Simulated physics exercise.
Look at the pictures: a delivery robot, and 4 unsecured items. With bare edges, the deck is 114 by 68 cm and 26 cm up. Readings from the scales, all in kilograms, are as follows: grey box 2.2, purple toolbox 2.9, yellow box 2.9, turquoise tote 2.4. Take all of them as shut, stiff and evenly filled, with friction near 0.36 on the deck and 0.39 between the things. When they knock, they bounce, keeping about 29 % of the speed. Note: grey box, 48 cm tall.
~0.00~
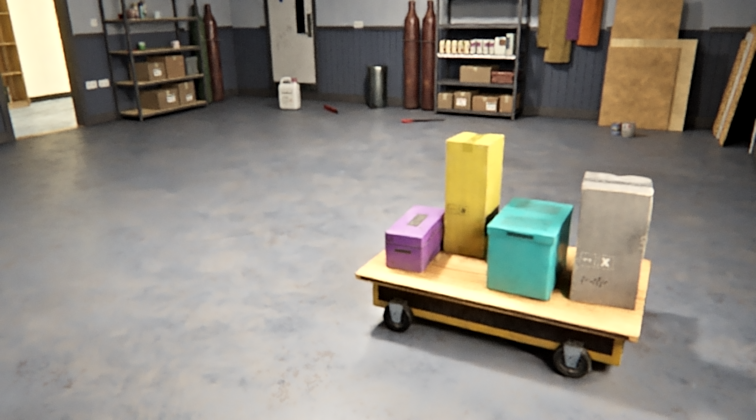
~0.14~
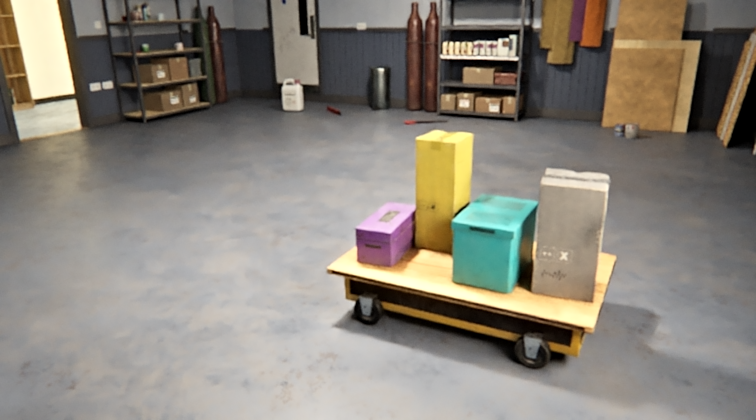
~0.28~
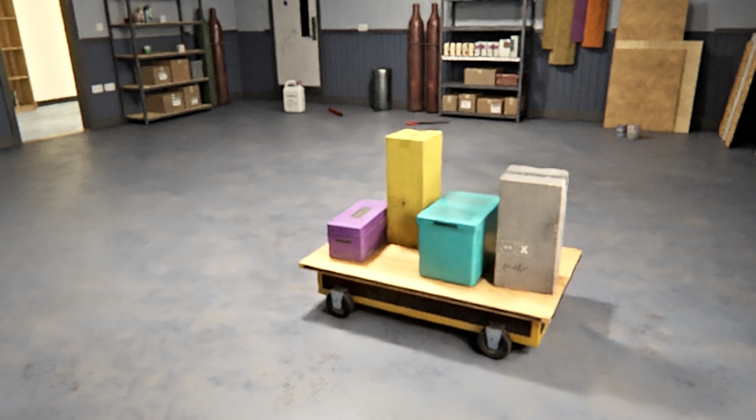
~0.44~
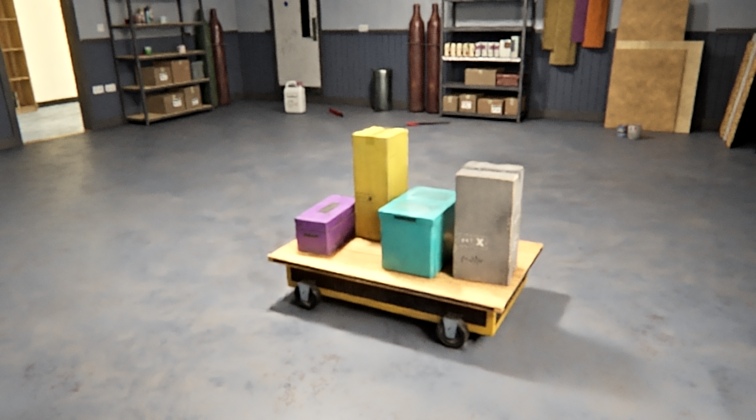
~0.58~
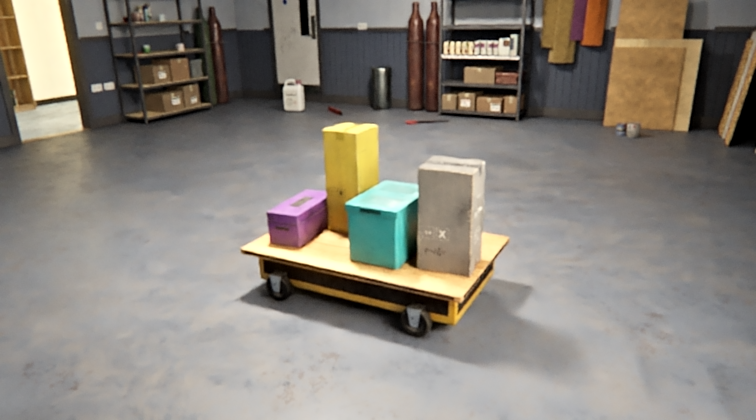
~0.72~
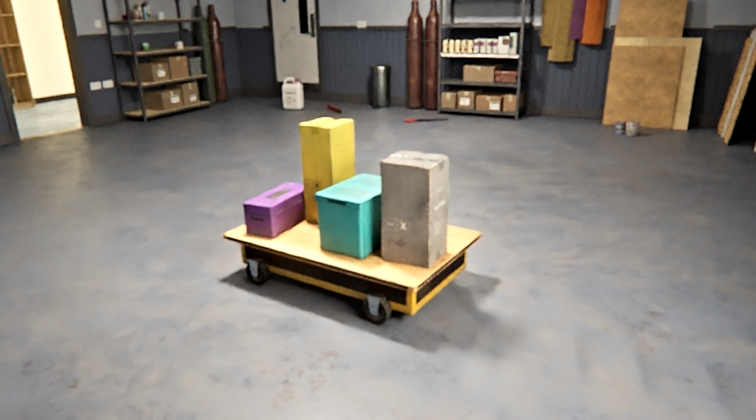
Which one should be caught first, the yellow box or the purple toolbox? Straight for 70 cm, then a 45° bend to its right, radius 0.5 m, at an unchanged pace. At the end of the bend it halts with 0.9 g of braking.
The latter of the two.
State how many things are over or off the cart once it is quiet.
Count: 1.
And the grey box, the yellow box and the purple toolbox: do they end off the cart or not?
Once it all settles, the grey box stays on its surface, the yellow box stays on its surface and the purple toolbox leaves its surface.
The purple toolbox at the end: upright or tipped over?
Here's what happens: The purple toolbox comes down.
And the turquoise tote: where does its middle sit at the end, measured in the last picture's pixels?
In the last picture it sits around (324, 174).
Around 0.92 s, cart has run 110 cm, turned 29°; purple toolbox shifted 28 cm near (264, 194); yellow box shifted 19 cm near (314, 161); turquoise tote shifted 3 cm.
Around 1.02 s, cart has run 122 cm, turned 40°; purple toolbox now off the cart; yellow box shifted 25 cm near (313, 155); turquoise tote shifted 3 cm.
Around 1.32 s, cart has run 147 cm, turned 45°, stopped; yellow box shifted 26 cm near (314, 142); turquoise tote shifted 8 cm; grey box shifted 7 cm.
Around 1.72 s, cart has run 147 cm, turned 45°, stopped; yellow box shifted 29 cm near (313, 140); turquoise tote shifted 13 cm; grey box shifted 13 cm.
Finally (2.4 s), off the cart, purple toolbox; not toppled but over 10 cm from the start, grey box, yellow box and turquoise tote. Final places as that camera would see them, yellow box near (313, 140), purple toolbox near (219, 196). Yellow box was never lost; purple toolbox went at 0.96 s.
